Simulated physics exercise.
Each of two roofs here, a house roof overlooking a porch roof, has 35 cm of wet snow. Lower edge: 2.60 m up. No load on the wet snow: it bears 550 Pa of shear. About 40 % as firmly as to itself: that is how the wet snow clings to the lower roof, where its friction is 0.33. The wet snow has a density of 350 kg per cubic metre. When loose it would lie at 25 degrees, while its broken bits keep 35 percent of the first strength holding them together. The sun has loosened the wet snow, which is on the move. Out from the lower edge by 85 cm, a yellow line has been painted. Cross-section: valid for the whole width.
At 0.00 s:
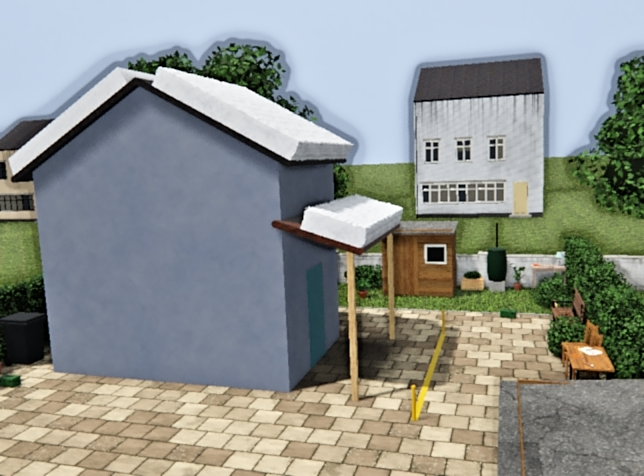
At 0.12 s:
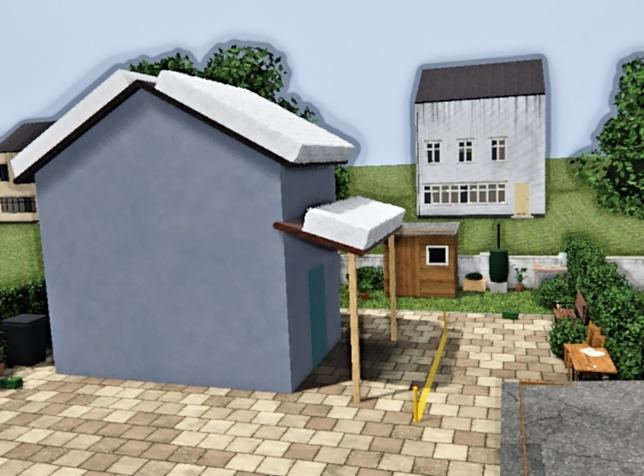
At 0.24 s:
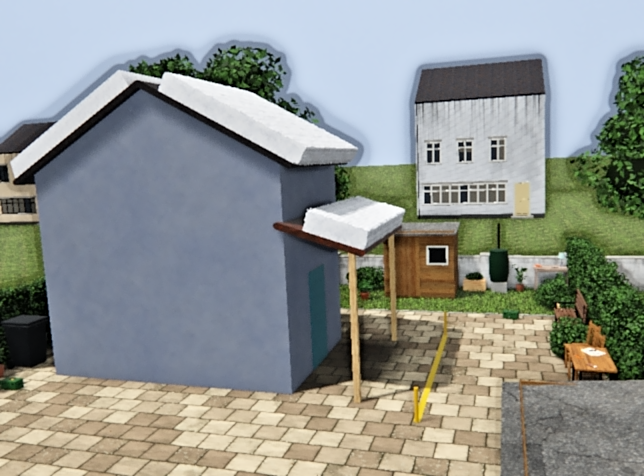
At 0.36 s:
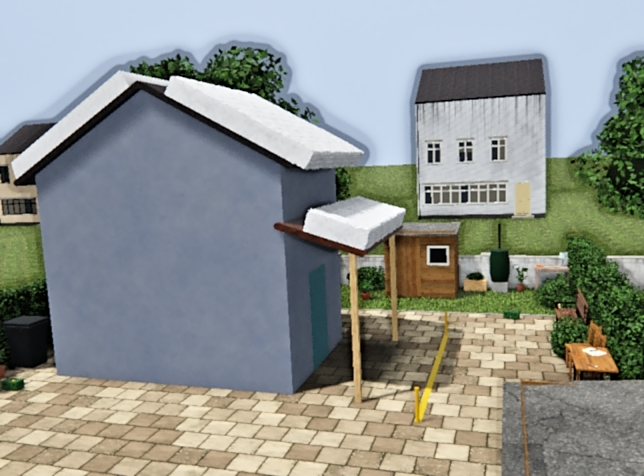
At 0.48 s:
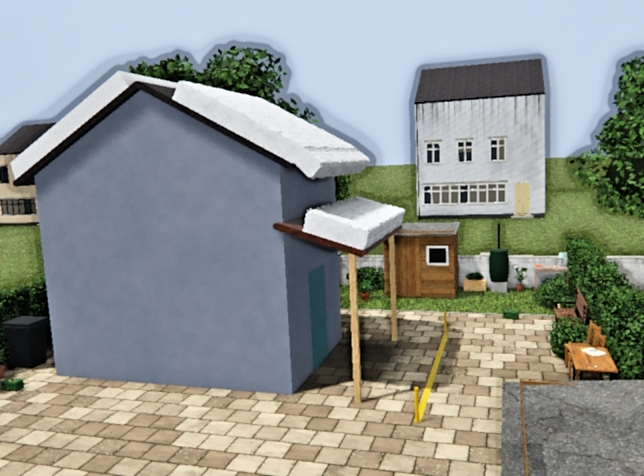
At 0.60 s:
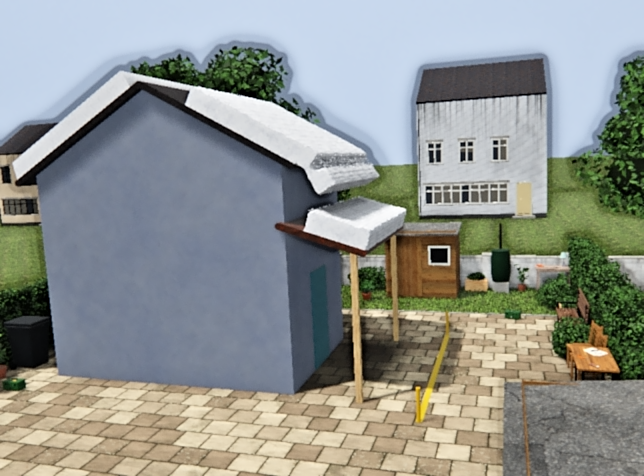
Wet snow on the house roof slides down to the right, cracking and bending over the edge.
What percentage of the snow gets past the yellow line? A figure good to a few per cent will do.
I would put it near 65 percent.
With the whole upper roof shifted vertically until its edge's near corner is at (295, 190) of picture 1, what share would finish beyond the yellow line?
80 %.
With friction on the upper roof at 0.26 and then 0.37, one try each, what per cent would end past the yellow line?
First try 65 per cent, second try 70 per cent.
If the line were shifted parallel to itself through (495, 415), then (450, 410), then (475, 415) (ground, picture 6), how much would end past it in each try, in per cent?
In order, some 45, 55 and 50 percent would end past it.
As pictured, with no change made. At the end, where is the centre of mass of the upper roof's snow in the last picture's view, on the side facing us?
Pretty much at (555, 405), I'd say.
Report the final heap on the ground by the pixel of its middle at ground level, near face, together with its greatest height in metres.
You'd find it near (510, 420), piled some 0.3 m high.
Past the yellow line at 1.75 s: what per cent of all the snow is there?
Roughly 75 per cent.
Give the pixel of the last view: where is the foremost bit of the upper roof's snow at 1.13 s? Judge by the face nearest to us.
About (403, 254).
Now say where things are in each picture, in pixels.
The first picture shows front end of the wet snow at (292, 155).
The second picture shows front end of the wet snow at (295, 157), its middle shifted 2.7 cm.
The third picture shows front end of the wet snow at (298, 160), its middle shifted 10 cm, 4 % of it past the upper edge, in one piece.
The fourth picture shows front end of the wet snow at (306, 161), its middle shifted 24 cm, 8 % of it past the upper edge, in one piece.
The fifth picture shows front end of the wet snow at (314, 160), its middle shifted 42 cm, 15 % of it past the upper edge, cracking.
The sixth picture shows front end of the wet snow at (327, 176), its middle shifted 66 cm, 23 % of it past the upper edge, cracking.
By 1.13 s, none is below the lower edge and 0 % is past the line.
By 1.75 s, 80 % is below the lower edge and 75 % is past the line.
By 2.38 s, 80 % is below the lower edge and 65 % is past the line.
By 3.00 s, 80 % is below the lower edge and 65 % is past the line.
By 3.20 s, at the end, 80 % is below the lower edge and 65 % is past the line.
